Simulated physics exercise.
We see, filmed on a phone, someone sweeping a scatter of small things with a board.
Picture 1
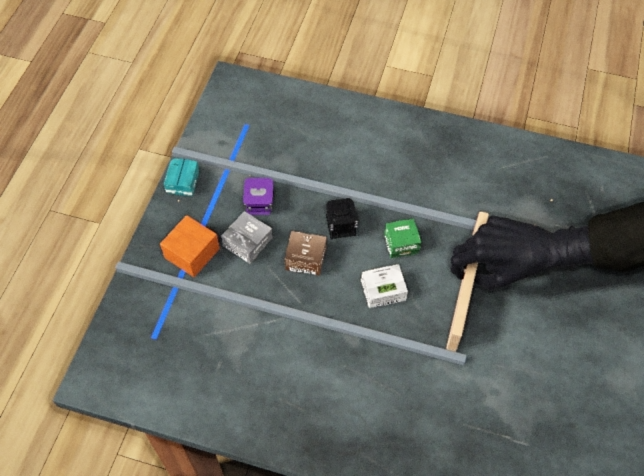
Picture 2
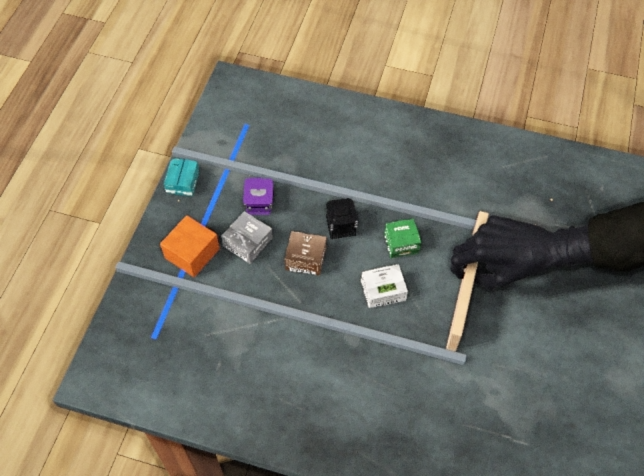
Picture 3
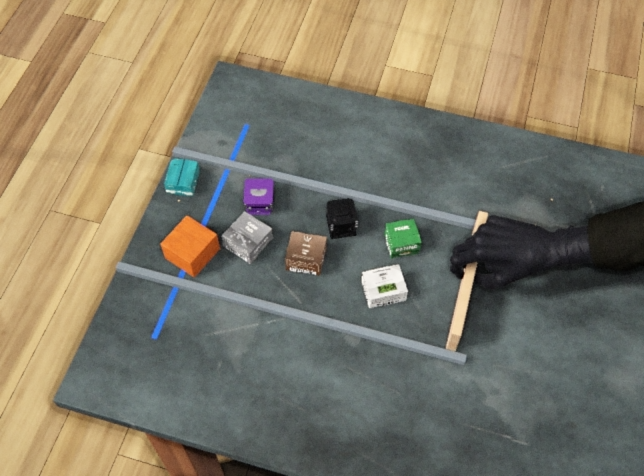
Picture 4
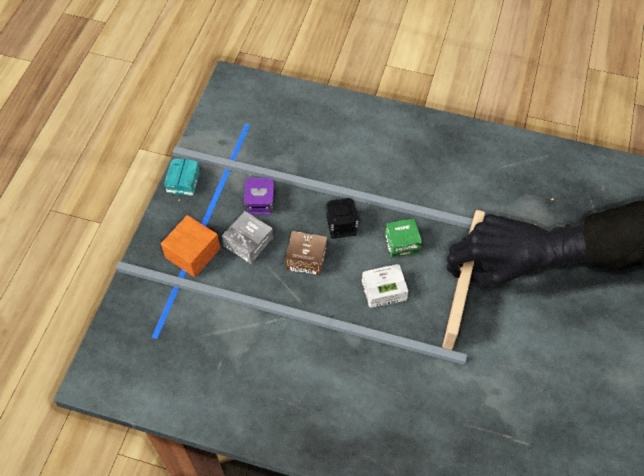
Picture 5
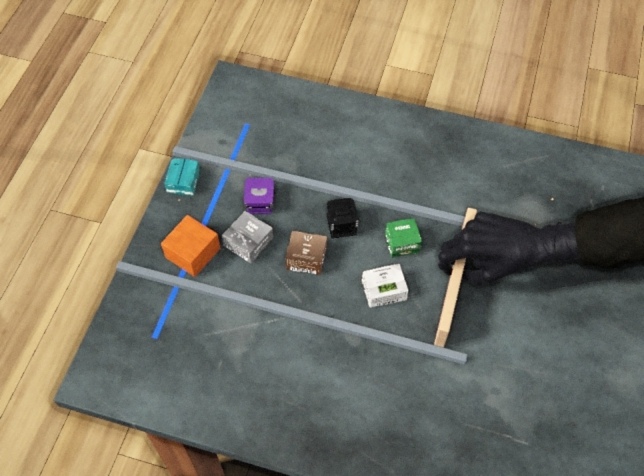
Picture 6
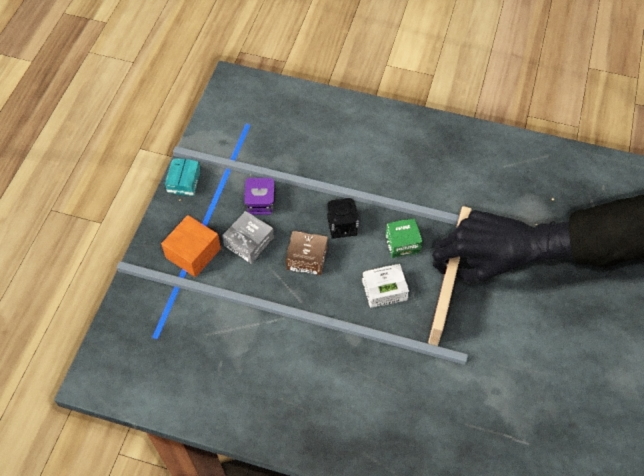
The video shows small boxes and an orange block scattered between two rails on a dark tabletop crossed by blue tape. A black-gloved hand holds a wooden board still, then slides it slightly left, while the objects stay essentially in place.
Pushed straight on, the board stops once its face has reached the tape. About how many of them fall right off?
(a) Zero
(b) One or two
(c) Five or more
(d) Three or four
d.
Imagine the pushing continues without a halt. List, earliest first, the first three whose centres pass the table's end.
They go in this order: The turquoise box, the grey box and the purple case.
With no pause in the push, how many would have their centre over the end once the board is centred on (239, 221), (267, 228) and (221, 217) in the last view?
Respectively, 1, 0 and 2.
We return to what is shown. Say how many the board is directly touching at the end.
It's 3.
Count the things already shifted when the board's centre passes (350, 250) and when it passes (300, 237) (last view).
Counts: 4 / 6.
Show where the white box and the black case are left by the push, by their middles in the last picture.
Final positions - white box around (187, 213), black case around (179, 174).
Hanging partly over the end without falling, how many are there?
Looks like 1 of them.
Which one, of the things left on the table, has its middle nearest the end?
That's the brown box.
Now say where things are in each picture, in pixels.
The first frame shows turquoise box (182, 177); orange block (190, 246); purple case (259, 197); board (468, 280); tape (204, 223).
The second frame shows orange block (190, 246); black case (341, 218).
The third frame shows purple case (259, 197); brown box (306, 253).
The fourth frame shows turquoise box (183, 177); white box (385, 286).
The fifth frame shows orange block (191, 246); green box (403, 238).
The sixth frame shows turquoise box (183, 177); orange block (192, 246); purple case (260, 197); board (450, 275); tape (205, 223).
A little later, none off yet; turquoise box at rest near (183, 177); orange block at rest near (192, 246); purple case at rest near (260, 197).
Next, none off yet; turquoise box at rest near (183, 177); orange block at rest near (192, 246); purple case shifted a little near (249, 191).
Later still, none off yet; turquoise box tilted a little near (158, 164); orange block at rest near (191, 247); purple case shifted well along near (188, 176).
When it is over, the number that fall off is three or four; down, grey box, purple case and turquoise box.
